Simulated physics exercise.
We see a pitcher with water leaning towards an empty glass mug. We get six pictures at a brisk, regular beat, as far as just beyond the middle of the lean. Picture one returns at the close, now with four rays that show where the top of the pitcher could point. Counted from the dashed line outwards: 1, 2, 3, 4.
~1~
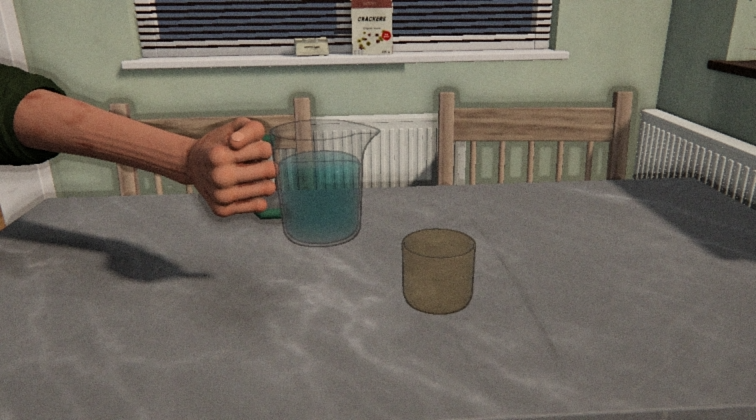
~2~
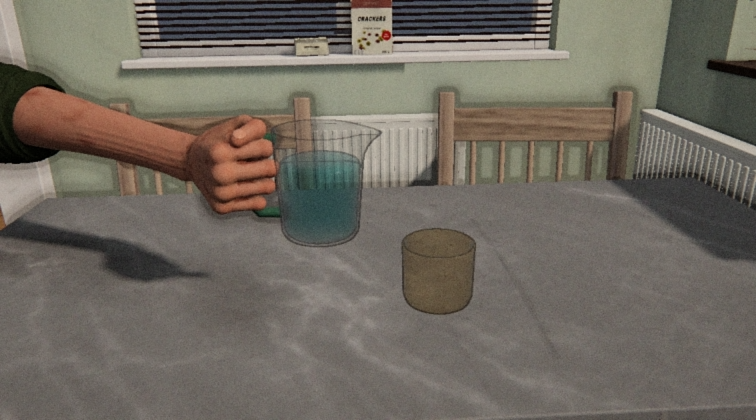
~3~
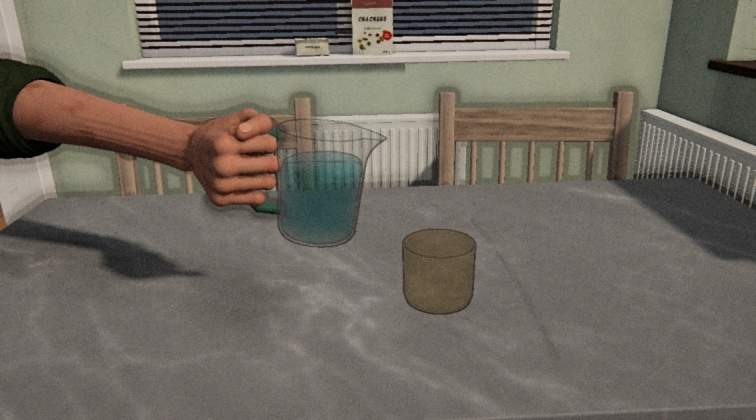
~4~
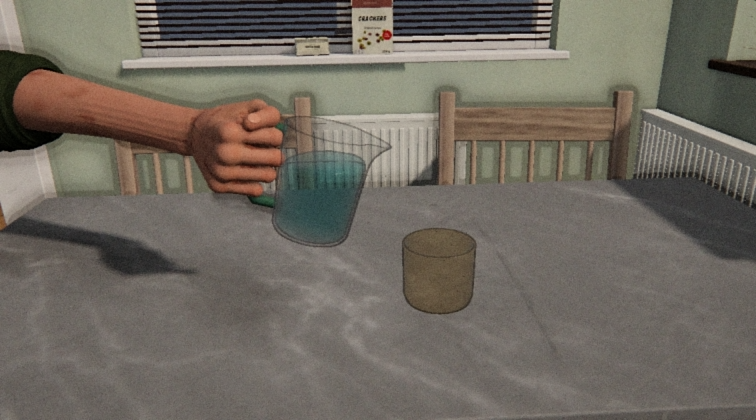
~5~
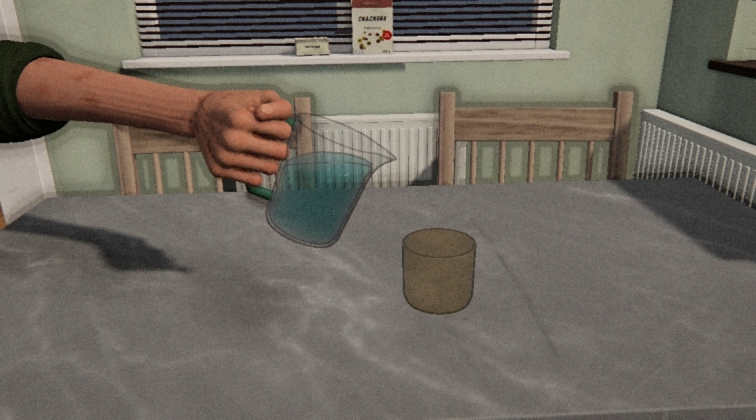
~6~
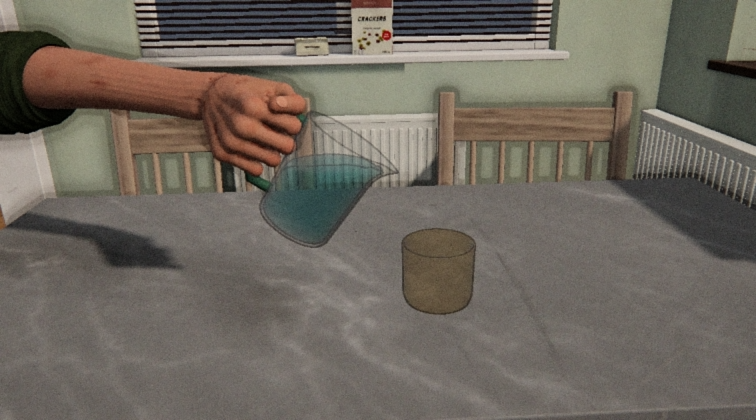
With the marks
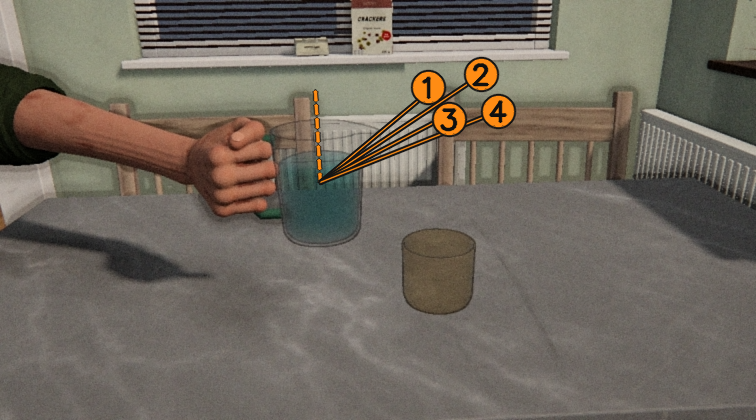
A hand on an arm with a dark green sleeve, reaching in from the left, holds a clear pitcher of blue-green water upright, then steadily tilts it rightward toward a mug. The still, slightly raised view shows a grey marbled table before wooden chairs, a white radiator and a window in a pale green wall. The brownish, see-through mug stays empty and motionless near the centre.
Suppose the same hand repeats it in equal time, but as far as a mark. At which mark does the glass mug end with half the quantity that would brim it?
Use tilt 3.
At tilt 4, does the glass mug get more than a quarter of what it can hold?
Yes.
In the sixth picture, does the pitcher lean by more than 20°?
Yes, it does.
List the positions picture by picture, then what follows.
The first frame shows upright, lip at (379, 130); rim of the glass mug round (439, 242); nothing has left yet.
The second frame shows upright, lip at (380, 132); nothing has left yet.
The third frame shows tipped about 7°, lip at (385, 138); nothing has left yet.
The fourth frame shows tipped about 14°, lip at (390, 146); nothing has left yet.
The fifth frame shows tipped about 24°, lip at (395, 158); nothing has left yet.
The sixth frame shows tipped about 34°, lip at (397, 171); nothing has left yet.
On the marked copy, 1 at (417, 101); 2 at (467, 83); 3 at (432, 123); 4 at (483, 117).
With 1, the glass mug ends with about 23 % of what it can hold.
With 2, the glass mug ends with about 34 % of what it can hold.
With 3, the glass mug ends with about 48 % of what it can hold.
With 4, the glass mug ends with about 66 % of what it can hold.
